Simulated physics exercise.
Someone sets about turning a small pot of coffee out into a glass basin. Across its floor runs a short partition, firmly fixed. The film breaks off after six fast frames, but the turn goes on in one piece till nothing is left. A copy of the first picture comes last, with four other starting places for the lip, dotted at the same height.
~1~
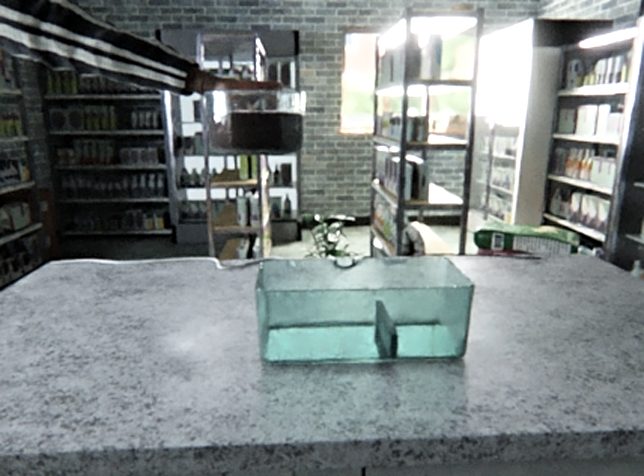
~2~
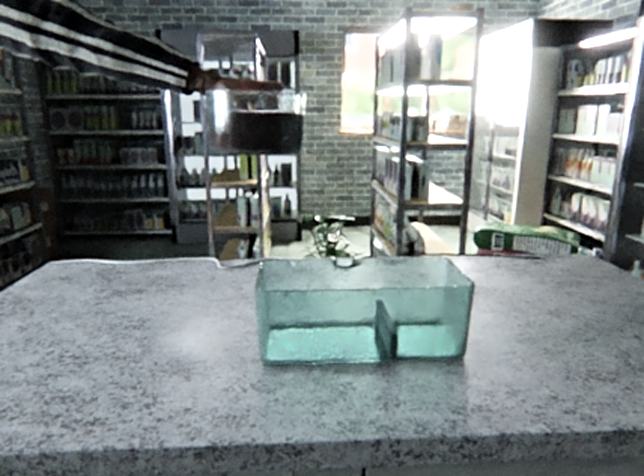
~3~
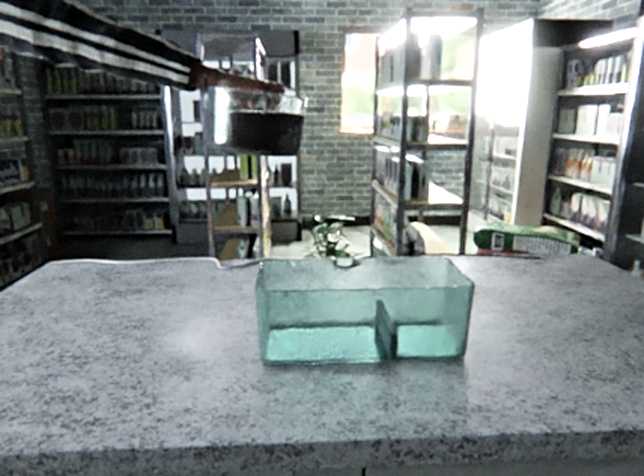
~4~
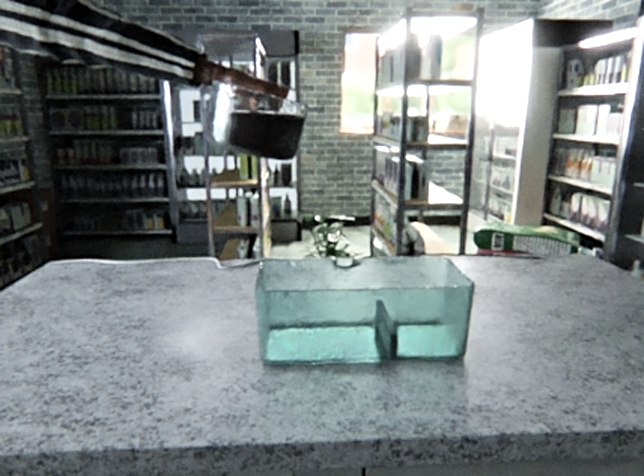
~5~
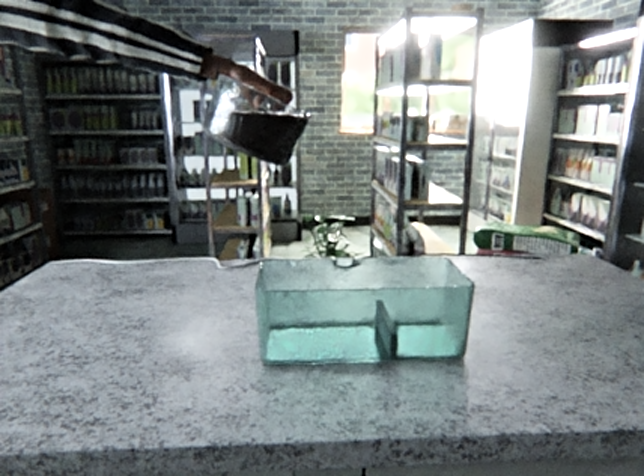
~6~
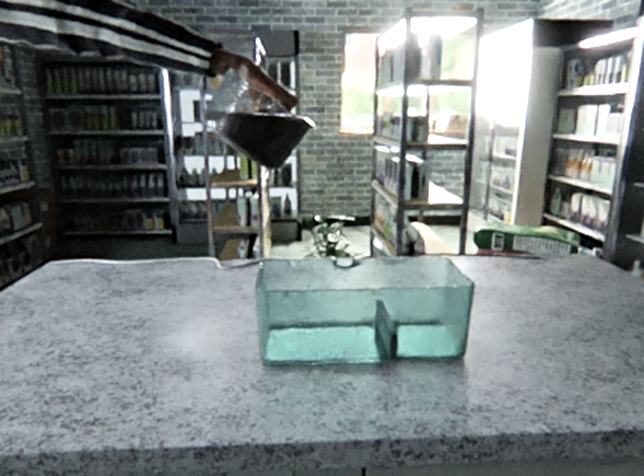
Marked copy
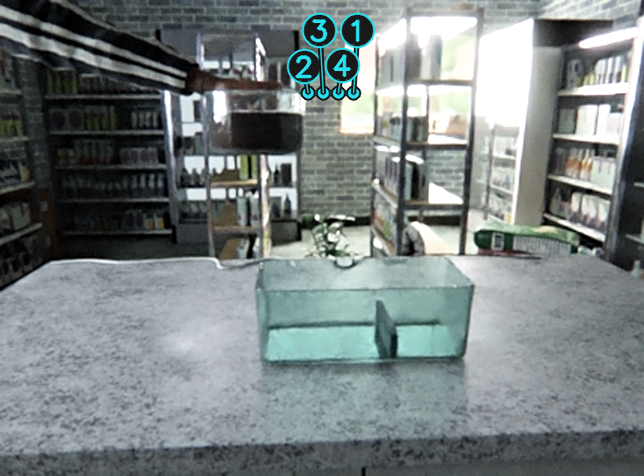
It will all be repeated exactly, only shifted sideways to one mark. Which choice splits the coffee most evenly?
Spot 4 does it best.
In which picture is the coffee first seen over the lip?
Picture 6.
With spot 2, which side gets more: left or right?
The left side.
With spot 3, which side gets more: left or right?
The left side.
On the marked copy, 1 at (353, 93); 2 at (308, 93); 3 at (323, 93); 4 at (338, 93).
Choosing 1, about 21 % ends left of the wall and 77 % right of it.
Choosing 2, about 92 % ends left of the wall and 5 % right of it; 3 % is lost outside.
Choosing 3, about 71 % ends left of the wall and 26 % right of it.
Choosing 4, about 48 % ends left of the wall and 51 % right of it.
